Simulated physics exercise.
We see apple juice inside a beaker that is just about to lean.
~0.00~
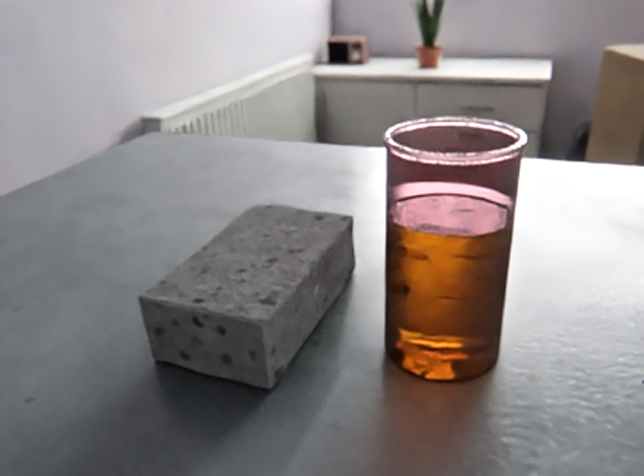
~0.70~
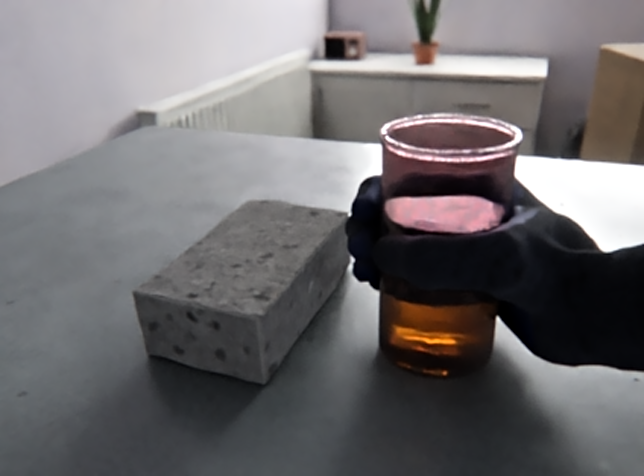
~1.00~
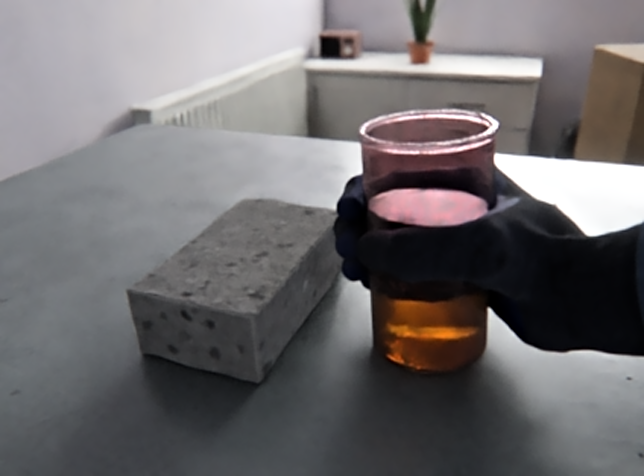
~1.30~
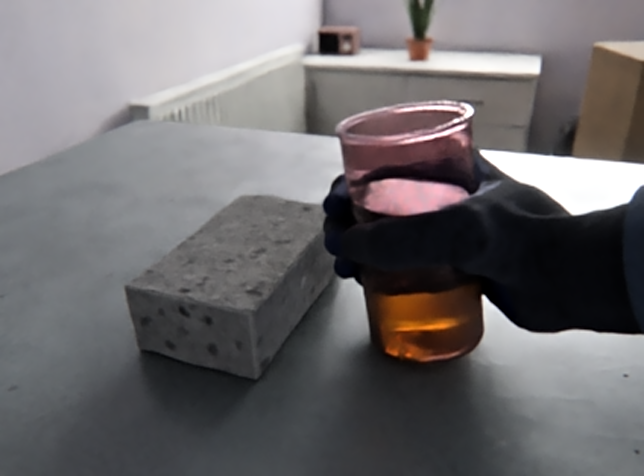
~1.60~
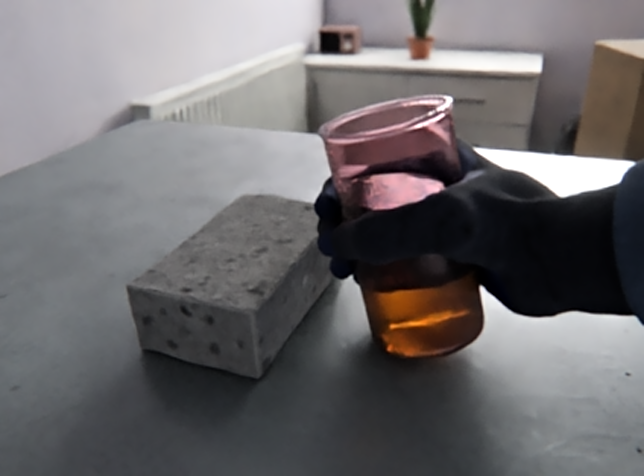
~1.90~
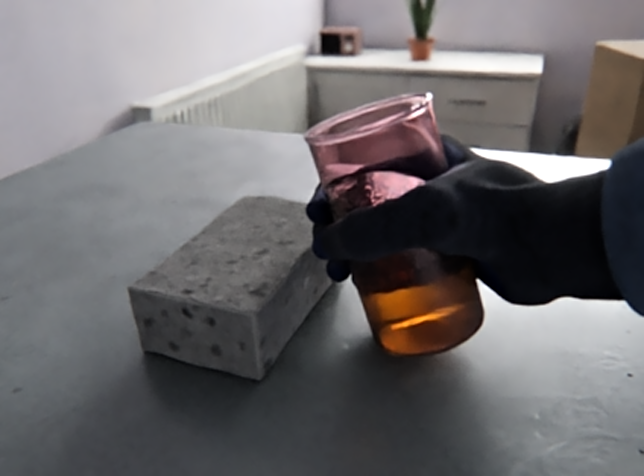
On a grey tabletop in a room, a dark-gloved hand reaches in from the right, grips a pinkish beaker of amber liquid beside a speckled brick, and tilts it so its top leans left towards the brick.
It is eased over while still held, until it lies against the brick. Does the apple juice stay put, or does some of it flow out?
No mess.
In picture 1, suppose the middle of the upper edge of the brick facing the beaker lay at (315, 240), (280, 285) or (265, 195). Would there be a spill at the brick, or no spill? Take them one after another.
Taking each in turn: Nothing escapes, some escapes, nothing escapes.
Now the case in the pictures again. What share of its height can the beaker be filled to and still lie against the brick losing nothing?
About 80 per cent.
After 2.5 s, the beaker leans by about 30°; nothing has left it.
After 3.1 s, the beaker leans by about 40°; nothing has left it.
After 4.5 s, the beaker leans by about 40°, against the brick; nothing has left it.
